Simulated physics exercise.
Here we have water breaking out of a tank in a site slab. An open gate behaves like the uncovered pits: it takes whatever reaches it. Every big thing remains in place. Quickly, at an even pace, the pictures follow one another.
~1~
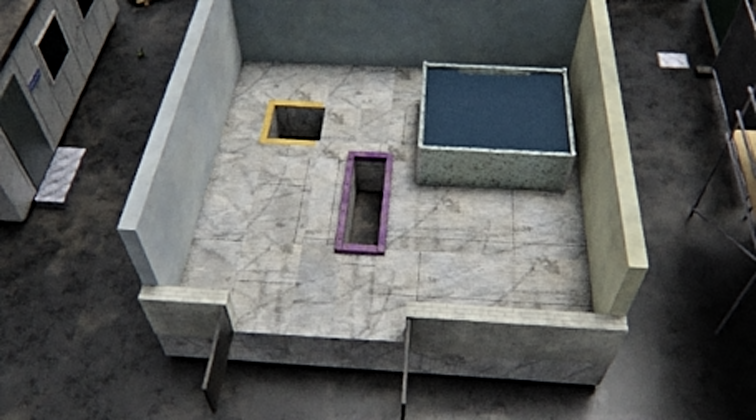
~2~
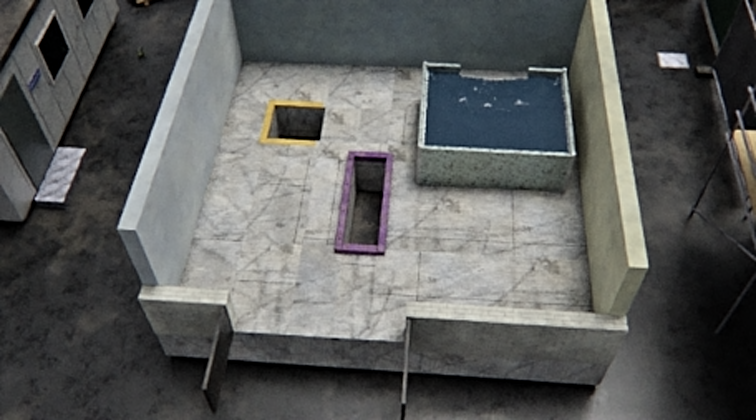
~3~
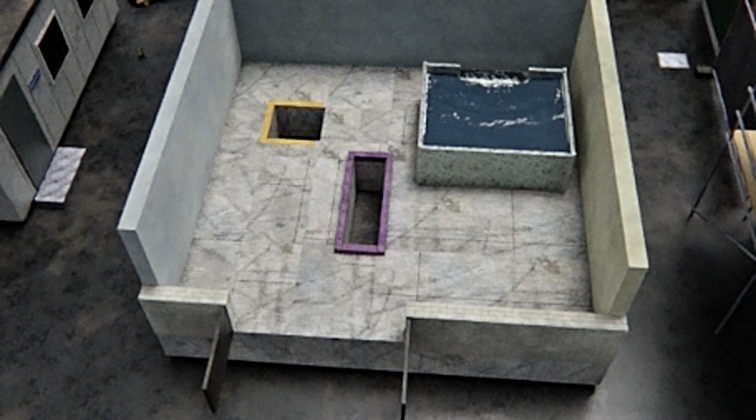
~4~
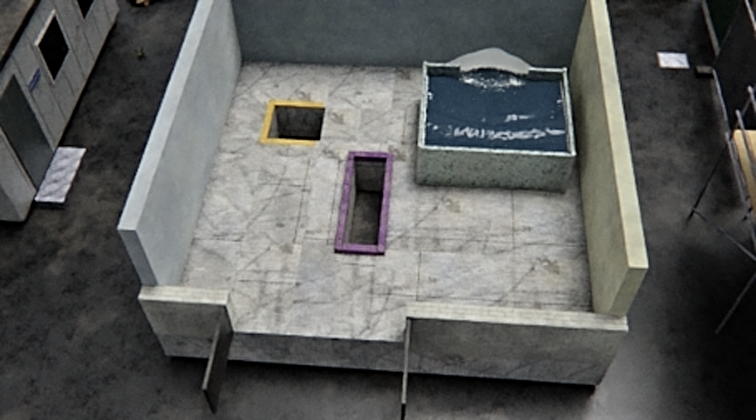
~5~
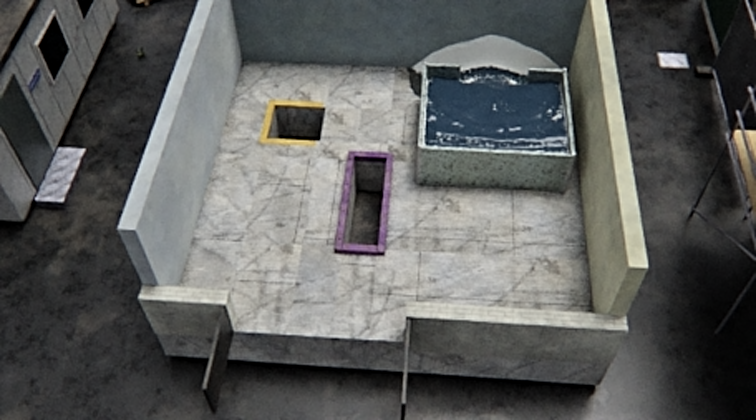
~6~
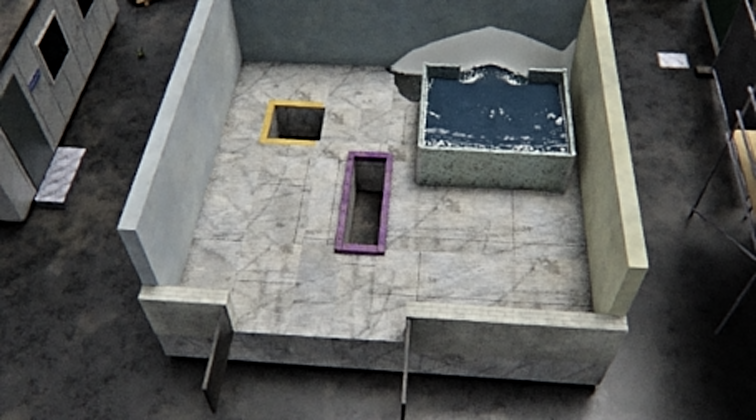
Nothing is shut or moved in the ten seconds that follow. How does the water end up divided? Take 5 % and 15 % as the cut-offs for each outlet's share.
In the end, the gate ends up with 5 to 15 %, the purple pit ends up with less than 5 %, the yellow pit ends up with more than 15 %.
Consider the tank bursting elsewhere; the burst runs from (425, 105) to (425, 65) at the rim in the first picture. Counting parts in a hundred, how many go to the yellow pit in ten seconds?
Share to the yellow pit: 40 in a hundred.
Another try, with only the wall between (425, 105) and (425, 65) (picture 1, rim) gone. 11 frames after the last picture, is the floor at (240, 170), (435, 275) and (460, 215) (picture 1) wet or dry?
Note, points one to three: Reached and soaked / unreached / unreached.
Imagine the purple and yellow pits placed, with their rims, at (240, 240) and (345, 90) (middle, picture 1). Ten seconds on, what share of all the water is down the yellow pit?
Roughly 35 per cent ends up in the yellow pit.
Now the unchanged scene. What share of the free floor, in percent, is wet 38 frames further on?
I'd guess some 85 per cent.
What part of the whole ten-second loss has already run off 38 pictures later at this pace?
Around 50 per cent.
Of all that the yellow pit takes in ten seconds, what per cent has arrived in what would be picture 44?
Roughly 65 per cent.
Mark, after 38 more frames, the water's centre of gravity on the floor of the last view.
I'd say around (419, 153).
A moment on, water covers 25 % of the floor; the gate 0 %, the purple pit 0 %, the yellow pit 0 %.
Next, water covers 40 % of the floor; the gate 0 %, the purple pit 0 %, the yellow pit 3 %.
Then, water covers 60 % of the floor; the gate 0 %, the purple pit 0 %, the yellow pit 8 %.
Later, water covers 85 % of the floor; the gate 1 %, the purple pit 0 %, the yellow pit 14 %.
In the end, water covers 90 % of the floor; the gate 9 %, the purple pit 0 %, the yellow pit 23 %.
